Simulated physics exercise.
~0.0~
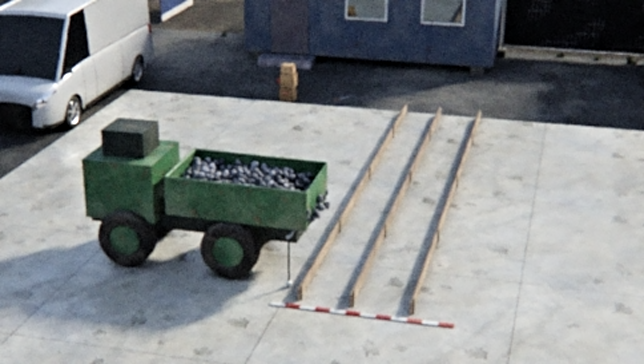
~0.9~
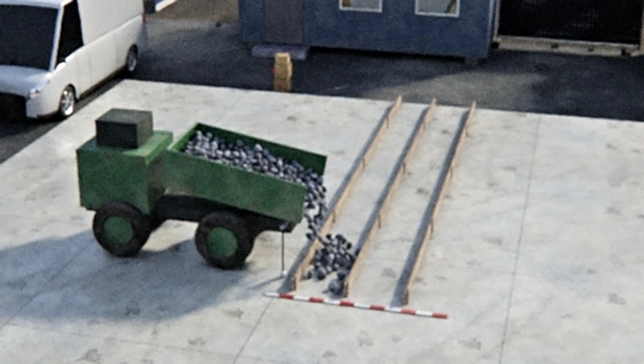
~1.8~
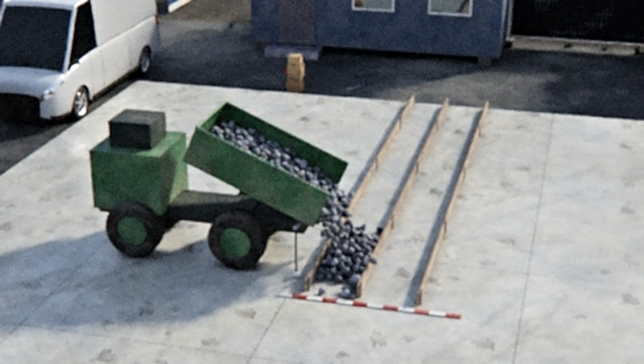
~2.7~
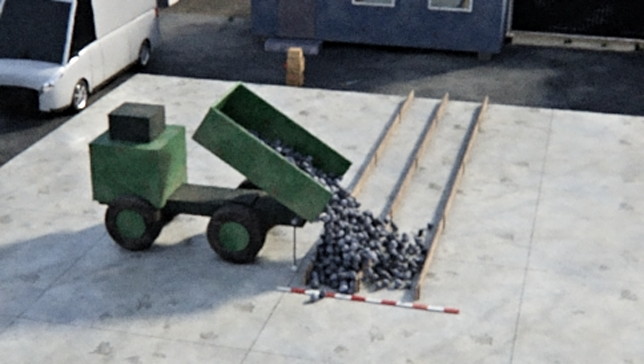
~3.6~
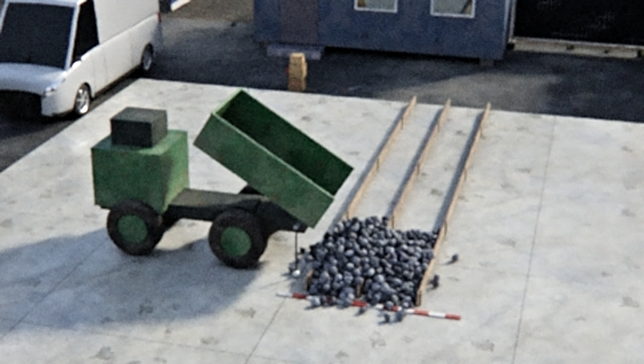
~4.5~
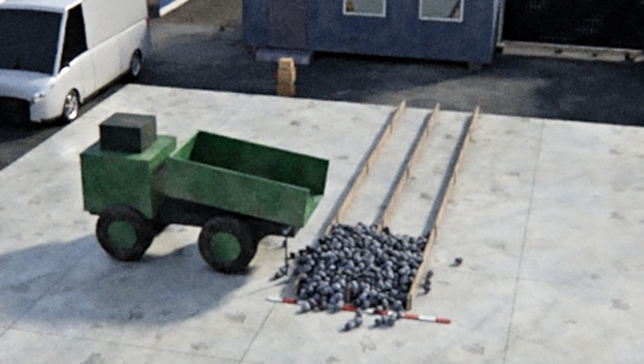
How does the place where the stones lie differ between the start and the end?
At the start the stones lie in the green bed of the vehicle. By the end they are in a heap on the concrete, lower and further right, spread across both bays between the planks.
On a pale concrete yard, seen from above through a slightly swaying camera, a green tipping vehicle stands left of three long wooden planks, with a red and white striped staff across their near ends. A white van and a blue building stand behind. The bed, full of dark grey stones, tilts up towards the right, and stones begin spilling into the nearer bay. As it steepens, they pour out and spread over the middle plank into the farther bay. The emptied bed then lowers, stopping still slightly tilted, with the stones heaped across both bays and a few scattered outside.
